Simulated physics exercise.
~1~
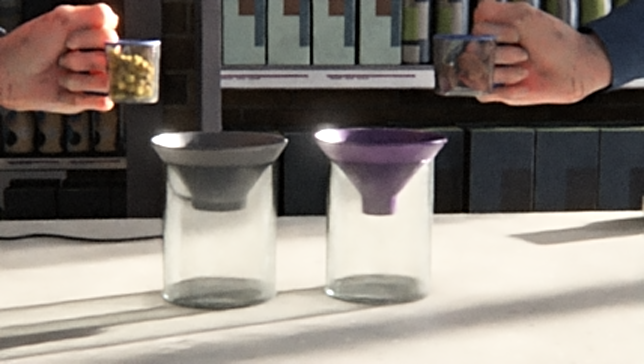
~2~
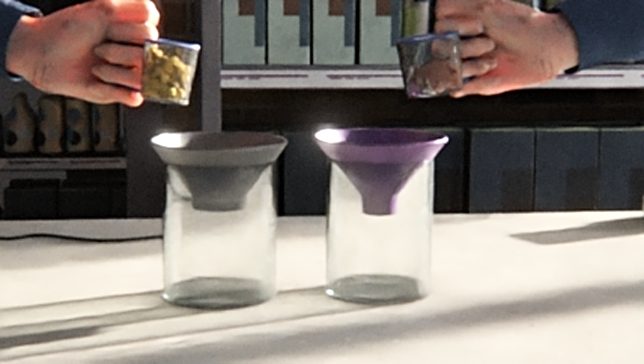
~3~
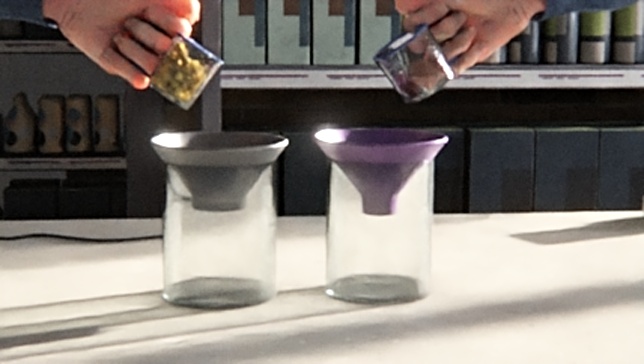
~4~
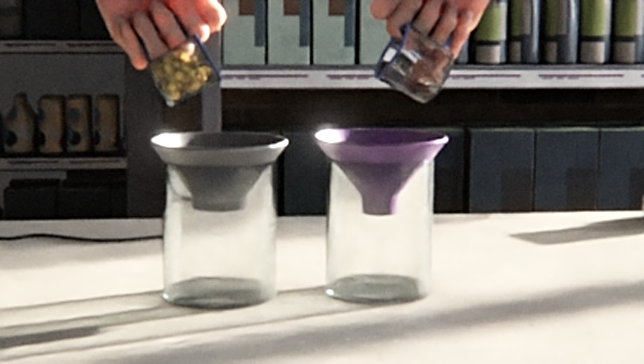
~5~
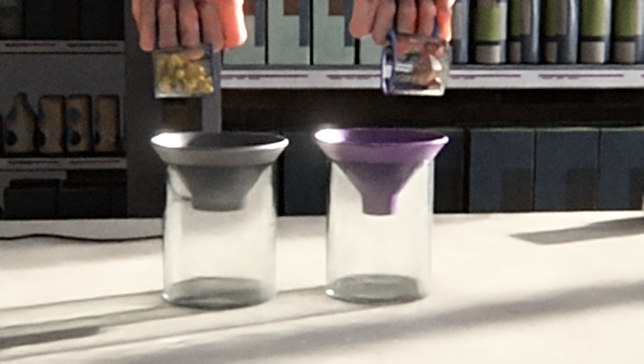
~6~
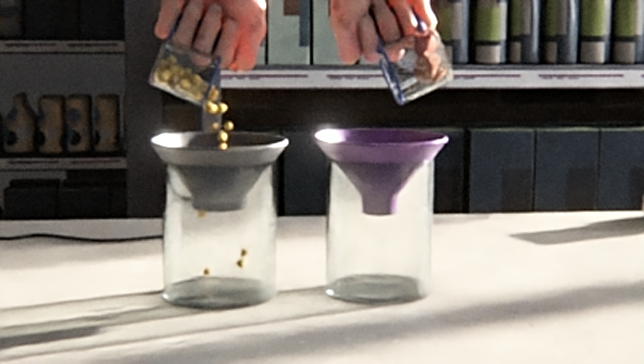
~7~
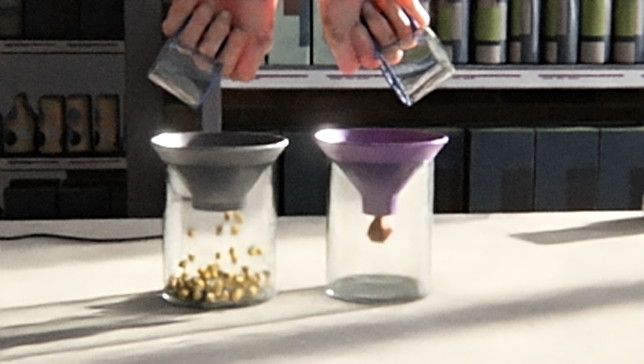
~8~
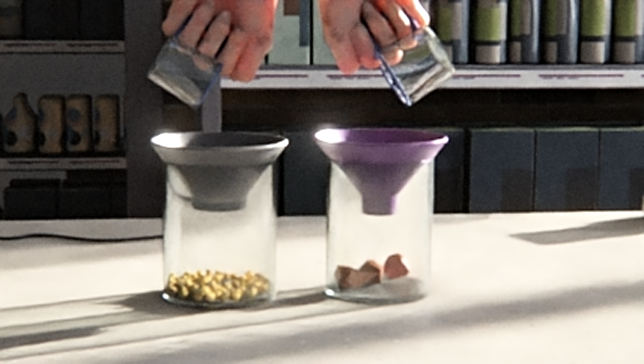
The clip shows two hands tipping small clear cups over funnels set in glass jars on a counter; yellowish pellets pour through the grey funnel on the left, then reddish-brown chunks drop through the purple one, and both loads end up resting at the bottom of the jars.
